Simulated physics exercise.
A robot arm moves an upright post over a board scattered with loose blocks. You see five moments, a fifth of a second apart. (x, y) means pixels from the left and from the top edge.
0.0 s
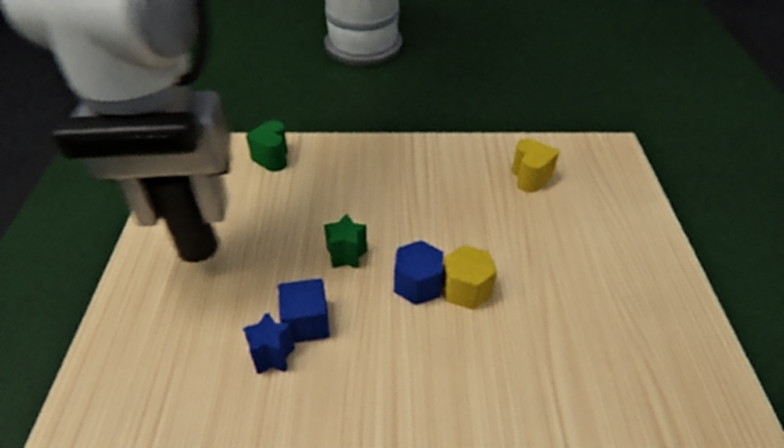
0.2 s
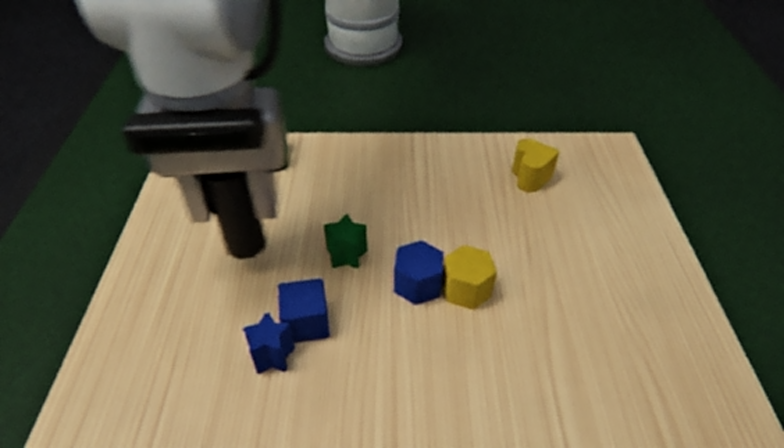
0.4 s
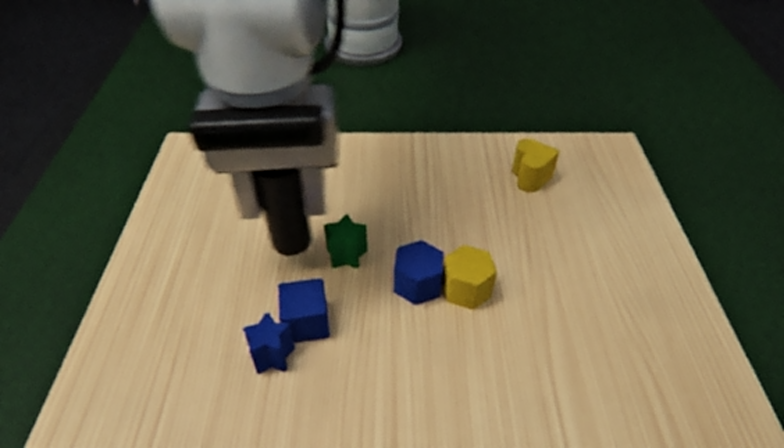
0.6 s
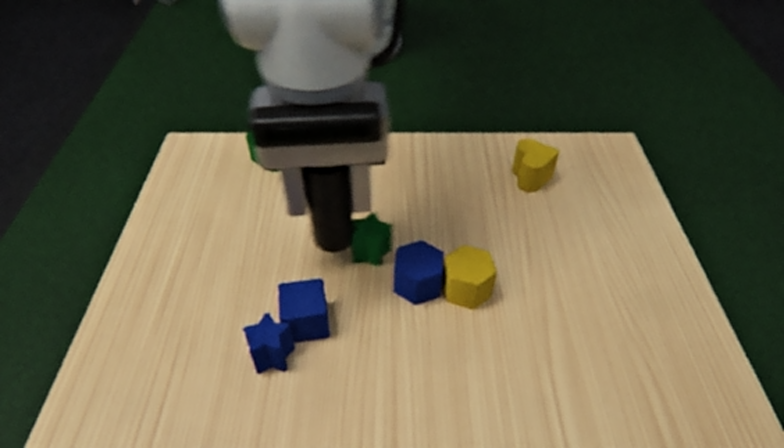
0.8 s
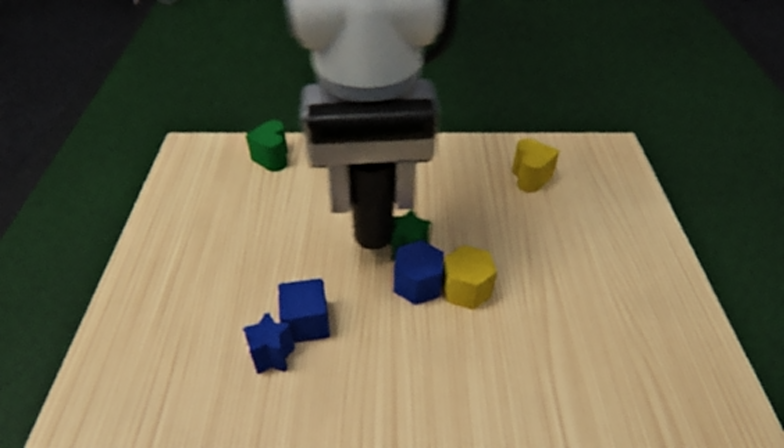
A pale wooden board on a dark green surface is seen from above and in front by a still camera. A green heart and a yellow heart sit at the back, a green star and touching blue and yellow hexagons near the middle, and a blue cube and blue star front left. A robot arm slides its dark post rightward from the left, pushing the green star toward the blue hexagon.
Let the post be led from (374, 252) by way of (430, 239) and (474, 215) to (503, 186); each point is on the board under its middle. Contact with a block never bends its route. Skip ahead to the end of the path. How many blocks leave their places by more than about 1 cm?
One block moves more than 1 cm.
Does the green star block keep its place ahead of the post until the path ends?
My answer is no.
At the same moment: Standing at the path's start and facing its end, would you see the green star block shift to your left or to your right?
Its sideways move is to the right.
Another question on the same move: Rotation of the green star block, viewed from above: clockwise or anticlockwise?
Answer: With the clock.
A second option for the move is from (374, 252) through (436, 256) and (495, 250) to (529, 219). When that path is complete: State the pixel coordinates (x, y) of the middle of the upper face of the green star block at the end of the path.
It is at (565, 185).
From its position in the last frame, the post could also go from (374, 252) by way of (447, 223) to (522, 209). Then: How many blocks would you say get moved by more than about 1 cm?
I'm going with one.
What follows on the original path. One third of the way, post (433, 221); green star block (468, 212).
Two thirds of the way, post (477, 198); green star block (509, 203), turned 45° clockwise.
At the end, post (506, 169); green star block (512, 201), turned 60° clockwise; yellow heart still.
